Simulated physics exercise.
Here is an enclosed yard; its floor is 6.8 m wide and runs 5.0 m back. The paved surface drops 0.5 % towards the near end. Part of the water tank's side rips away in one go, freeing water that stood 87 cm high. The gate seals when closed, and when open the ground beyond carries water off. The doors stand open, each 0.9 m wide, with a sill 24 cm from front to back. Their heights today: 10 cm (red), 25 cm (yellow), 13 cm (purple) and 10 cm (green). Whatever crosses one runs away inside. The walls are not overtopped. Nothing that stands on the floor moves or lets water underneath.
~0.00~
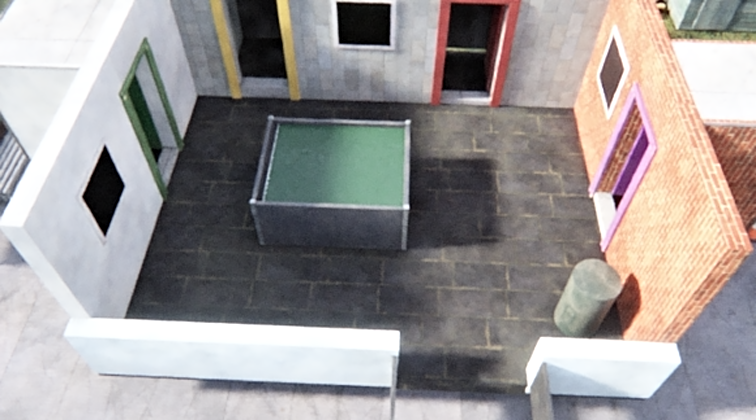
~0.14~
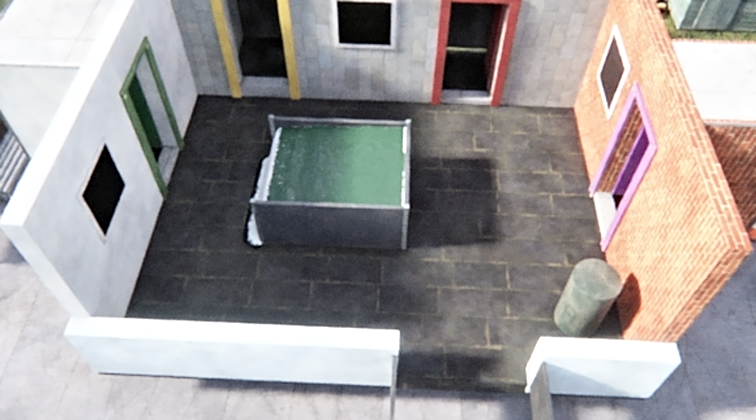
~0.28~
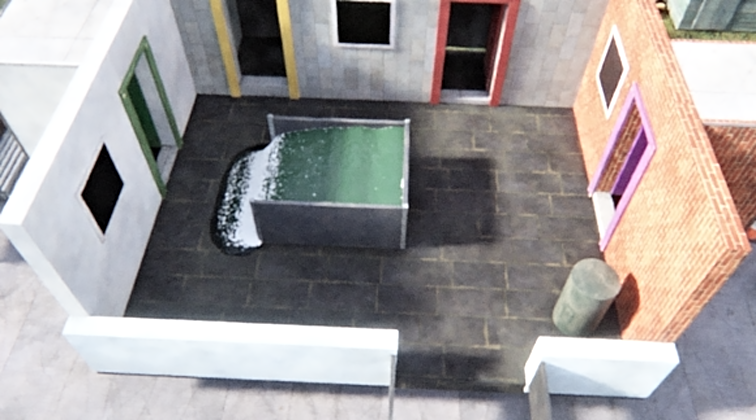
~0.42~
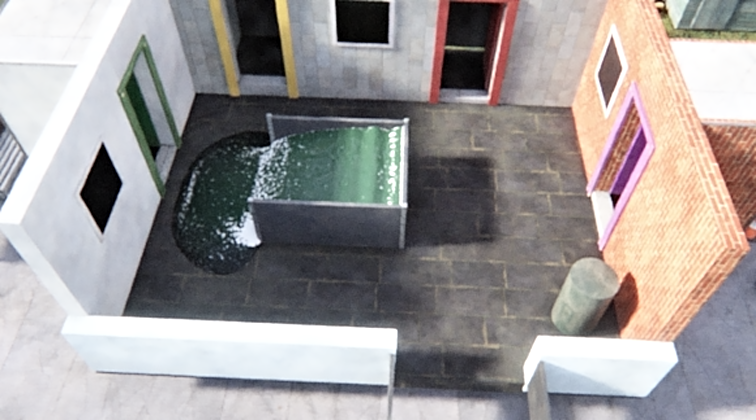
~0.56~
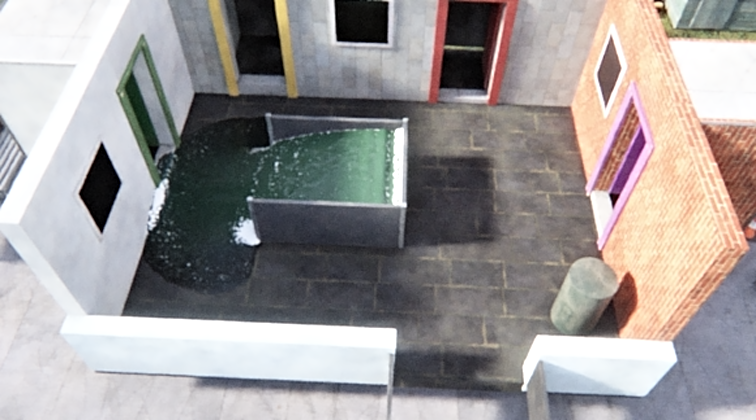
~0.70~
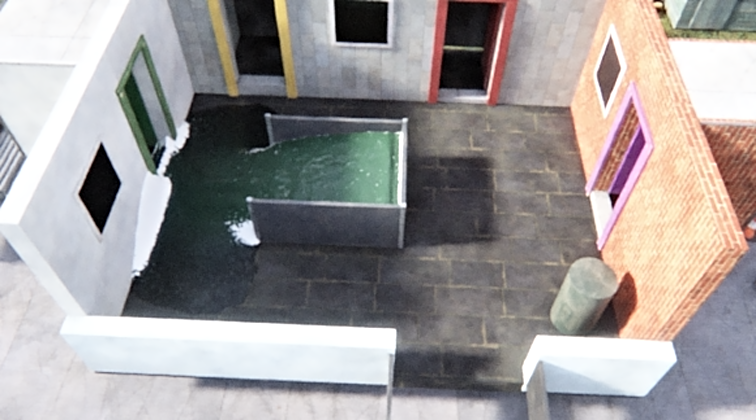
Green water in a grey rectangular tank bursts out through its left side, foams onto the dark paving, spreads in a widening pool and washes up white against the left wall by the green door. The walled yard is seen from high above by a still camera. Yellow and red doorways stand at the back, a purple one in the brick wall at right, near a green cylinder.
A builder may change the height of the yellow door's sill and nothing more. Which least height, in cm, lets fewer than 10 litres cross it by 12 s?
At least 13 cm or so.
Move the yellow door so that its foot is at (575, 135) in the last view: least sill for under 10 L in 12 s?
Roughly 12.0 cm.
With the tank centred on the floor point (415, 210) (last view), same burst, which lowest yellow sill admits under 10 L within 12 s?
Some 16 cm.
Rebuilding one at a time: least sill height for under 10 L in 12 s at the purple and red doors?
About 11.0 cm at purple and 7.5 cm at red.
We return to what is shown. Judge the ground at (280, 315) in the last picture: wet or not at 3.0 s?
It is flooded.
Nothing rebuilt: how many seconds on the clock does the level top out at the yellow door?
Near 3.0 s.
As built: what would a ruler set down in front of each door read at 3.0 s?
Depths in cm: Red 0, yellow 16, purple 0, green 25.
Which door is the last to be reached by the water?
Last comes the purple one.
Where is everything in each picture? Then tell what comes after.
The first frame shows still water, 87 cm deep, in the water tank at (335, 164); the yellow door at (258, 52) is dry.
In the second frame, the gap is at (271, 187), the front 0.3 m out at (248, 235); the back of the water tank holds 87 cm.
In the third frame, the front is at (215, 233), 0.7 m from the gap at (270, 187); 1.4 m2 of floor is wet, 87 cm left at the back.
In the fourth frame, the front is at (178, 221), 1.3 m from the gap at (269, 188); 3.0 m2 of floor is wet, 80 cm left at the back.
In the fifth frame, water pours out at (268, 188) and has run 1.8 m, to (154, 185); about 10 cm deep outside, 74 cm at the back.
In the sixth frame, the front is at (160, 146), 2.0 m from the gap at (268, 189); 6.0 m2 of floor is wet, 74 cm left at the back; 0.4 m in a straight line remain to the yellow door at (255, 50).
After 1.4 s water covers 25 % of the floor, deepest (52 cm) near (157, 208); 3 cm at the yellow door, 0 litres in over its 25 cm sill.
After 3.0 s water covers 55 % of the floor, deepest (33 cm) near (111, 347); 16 cm at the yellow door, 0 litres in over its 25 cm sill.
After 12.0 s water covers 95 % of the floor, deepest (10 cm) near (342, 357); 3 cm at the yellow door, 0 litres in over its 25 cm sill.
At the yellow door as built, the water arrived by 1.1 s and peaked near 16 cm at 3.0 s.
With a sill of 11.5 cm, 15 litres would have come in within the 12 s; with 16 cm, 3 litres. So under 10 litres takes about 13 cm.
